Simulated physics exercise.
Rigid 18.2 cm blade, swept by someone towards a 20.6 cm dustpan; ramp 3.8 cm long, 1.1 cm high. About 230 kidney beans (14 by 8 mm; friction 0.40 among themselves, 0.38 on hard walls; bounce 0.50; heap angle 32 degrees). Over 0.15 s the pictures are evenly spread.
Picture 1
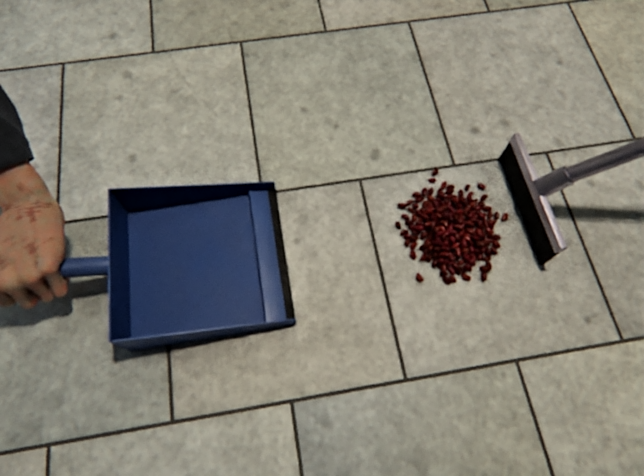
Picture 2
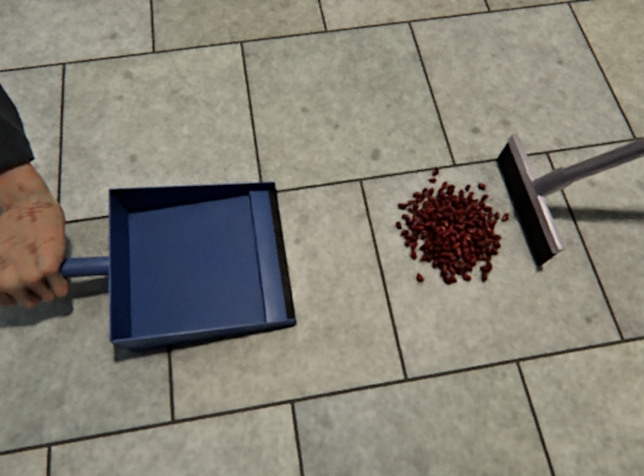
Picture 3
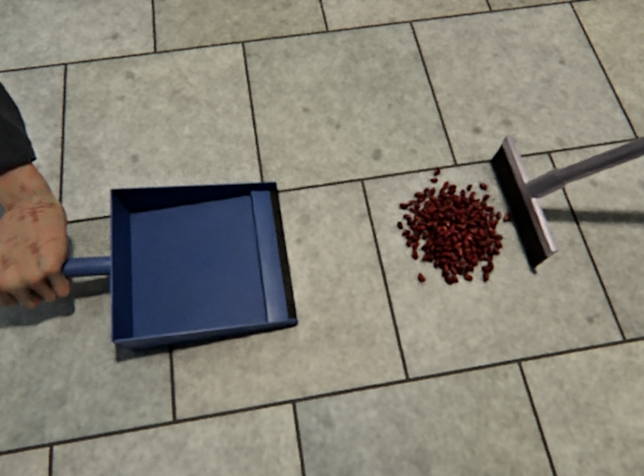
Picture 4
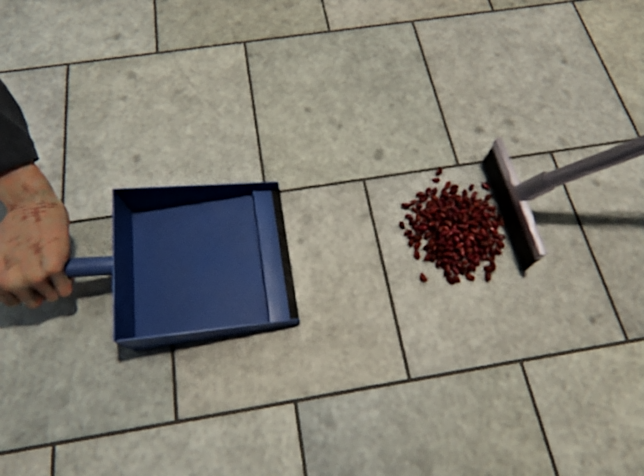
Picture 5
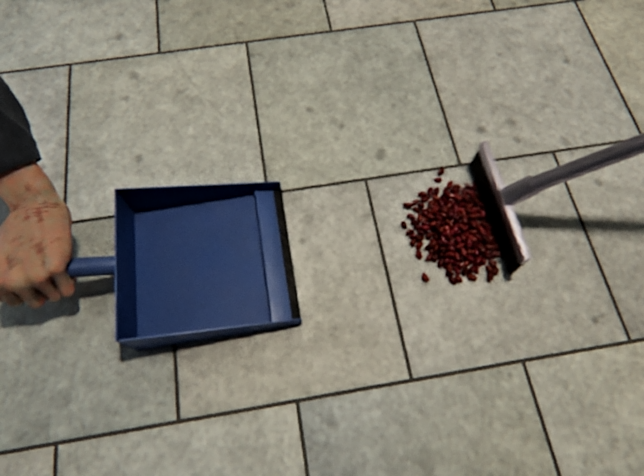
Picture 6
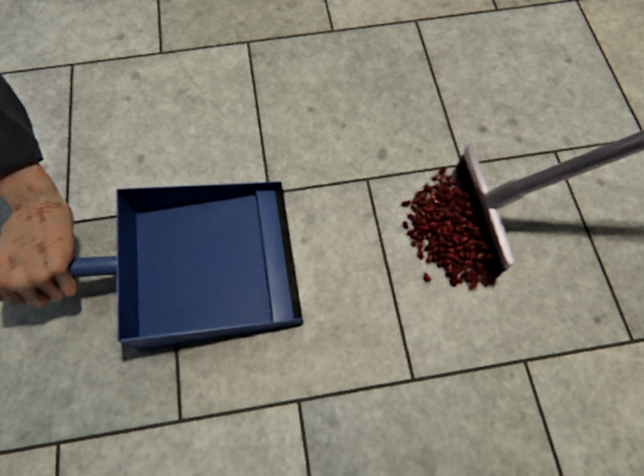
Small pile of dark red beans on grey tiles being pushed slightly left by a blade, a hand holding a blue dustpan.
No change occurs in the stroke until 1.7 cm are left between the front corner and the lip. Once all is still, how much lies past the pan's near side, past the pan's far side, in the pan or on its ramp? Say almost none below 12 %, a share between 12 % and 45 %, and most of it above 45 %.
In order: Near side: A modest portion lands there. Far side: A scattering lands there. Pan: A big portion lands there.
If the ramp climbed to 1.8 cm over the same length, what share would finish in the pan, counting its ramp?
About 45 %.
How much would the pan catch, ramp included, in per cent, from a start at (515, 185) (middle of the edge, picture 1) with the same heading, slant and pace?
I'd put it at around 50 per cent.
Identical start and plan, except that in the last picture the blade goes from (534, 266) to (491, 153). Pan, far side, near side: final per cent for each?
That ends as pan 30, far 0, and near 25.
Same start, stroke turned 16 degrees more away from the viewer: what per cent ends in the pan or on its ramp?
Under that change, roughly 35 in a hundred.
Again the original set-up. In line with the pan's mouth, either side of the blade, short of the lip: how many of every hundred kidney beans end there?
I'd put it near 20 per cent.
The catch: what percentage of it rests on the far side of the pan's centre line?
About 40 per cent.
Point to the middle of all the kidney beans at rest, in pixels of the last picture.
Once everything settles, the centre is around (284, 272).
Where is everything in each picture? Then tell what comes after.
The first picture shows blade from (559, 249) to (514, 140), moved 0.0 cm, 0 of the pieces shifted so far; middle of the pieces at (452, 227); pan at (194, 267).
The second picture shows blade from (557, 250) to (513, 140), moved 0.4 cm, 0 of the pieces shifted so far; middle of the pieces at (452, 227).
The third picture shows blade from (551, 252) to (507, 142), moved 1.6 cm, 0 of the pieces shifted so far; middle of the pieces at (454, 227).
The fourth picture shows blade from (539, 255) to (497, 144), moved 3.5 cm, 2 of the pieces shifted so far; middle of the pieces at (455, 227).
The fifth picture shows blade from (524, 259) to (483, 148), moved 6.0 cm, 85 of the pieces shifted so far; middle of the pieces at (456, 227).
The sixth picture shows blade from (508, 264) to (468, 151), moved 8.5 cm, 195 of the pieces shifted so far; middle of the pieces at (453, 229); pan at (202, 267).
Then, 0.17 s after the last picture, middle of the blade 14 cm from the lip; 0 % over the lip, far side 5 %, near side 10 %.
Then, 0.27 s after the last picture, middle of the blade 6 cm from the lip; 0 % over the lip, far side 5 %, near side 15 %.
Then, 0.51 s after the last picture, middle of the blade 2 cm from the lip; 55 % over the lip, far side 10 %, near side 15 %.
In the end, near side 15 %, far side 10 %, pan 55 %, in front of the lip or behind the blade 20 %.
